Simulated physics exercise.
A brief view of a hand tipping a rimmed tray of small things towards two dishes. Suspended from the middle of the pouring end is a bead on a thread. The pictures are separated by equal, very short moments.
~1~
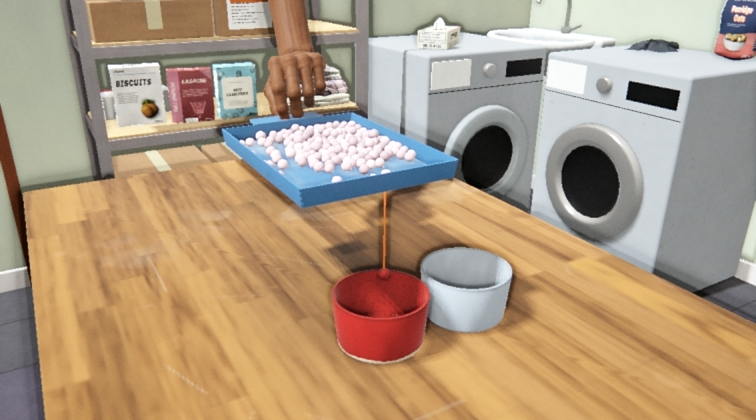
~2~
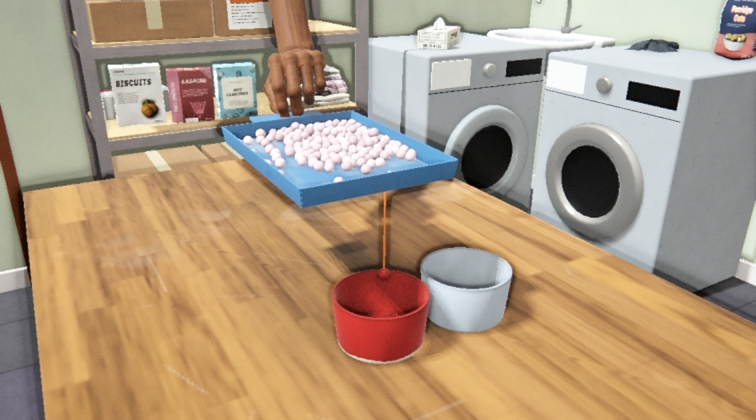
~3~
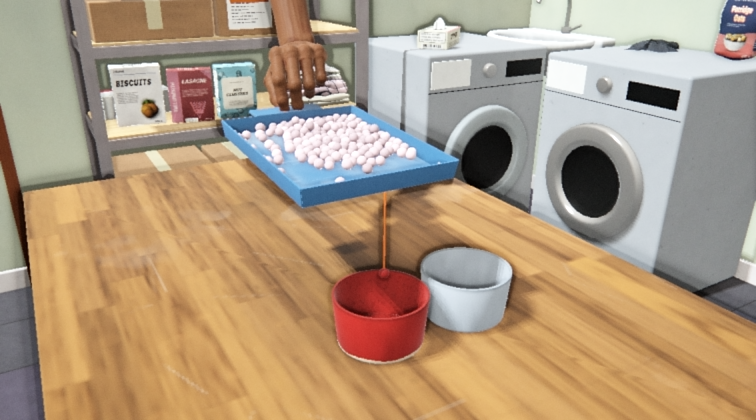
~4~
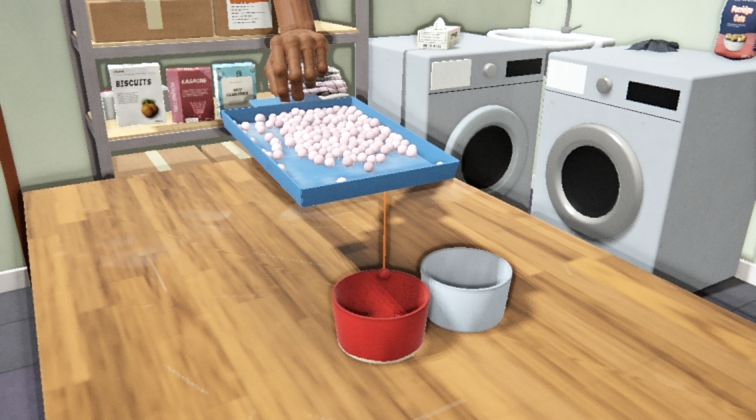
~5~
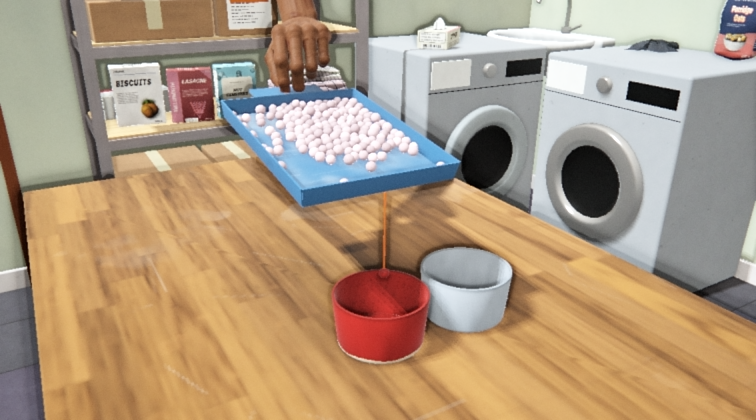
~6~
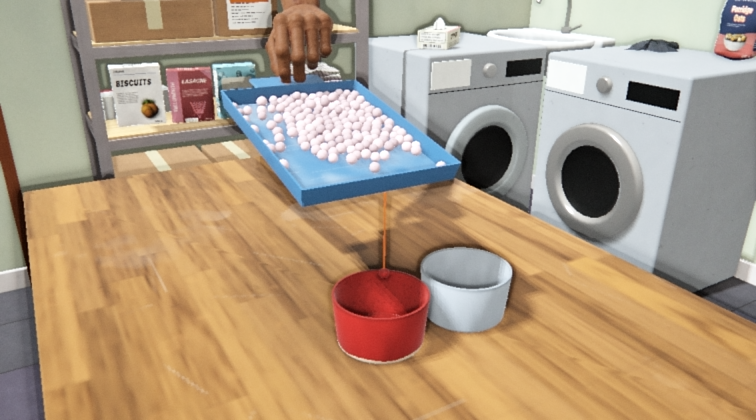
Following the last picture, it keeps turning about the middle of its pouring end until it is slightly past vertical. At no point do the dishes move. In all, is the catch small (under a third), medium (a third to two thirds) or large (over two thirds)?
Small.
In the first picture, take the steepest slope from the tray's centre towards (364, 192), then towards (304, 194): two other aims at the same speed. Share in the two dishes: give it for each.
20 and 0 per cent, in that order.
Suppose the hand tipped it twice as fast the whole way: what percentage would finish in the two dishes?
Something like 20 in a hundred.
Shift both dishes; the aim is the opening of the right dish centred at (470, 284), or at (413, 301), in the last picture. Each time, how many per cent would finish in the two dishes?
First some 70, then 50 per cent.
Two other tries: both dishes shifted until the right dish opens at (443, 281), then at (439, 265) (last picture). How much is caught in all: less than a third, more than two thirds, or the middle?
One to two thirds, then under a third.
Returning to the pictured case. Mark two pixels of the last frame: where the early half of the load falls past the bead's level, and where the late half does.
I'd place the first part at (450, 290) and the rest at (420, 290).
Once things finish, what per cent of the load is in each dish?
The share is 10 per cent in the left dish and 10 per cent in the right dish.
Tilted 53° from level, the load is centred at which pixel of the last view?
The middle of the load sits near (382, 140).
Shortly afterwards, tray tipped steeply; all but a few on the tray; only a few in the right dish; only a few outside both; only a few in the air.
Next, tray tipped right over; near half on the tray; only a few in the left dish; only a few in the right dish; a little outside both; near a third in the air.
Some moments later, tray tipped past a quarter turn; a little in the left dish; a little in the right dish; the bulk outside both.
In the end, tray tipped past a quarter turn; a little in the left dish; a little in the right dish; the bulk outside both.
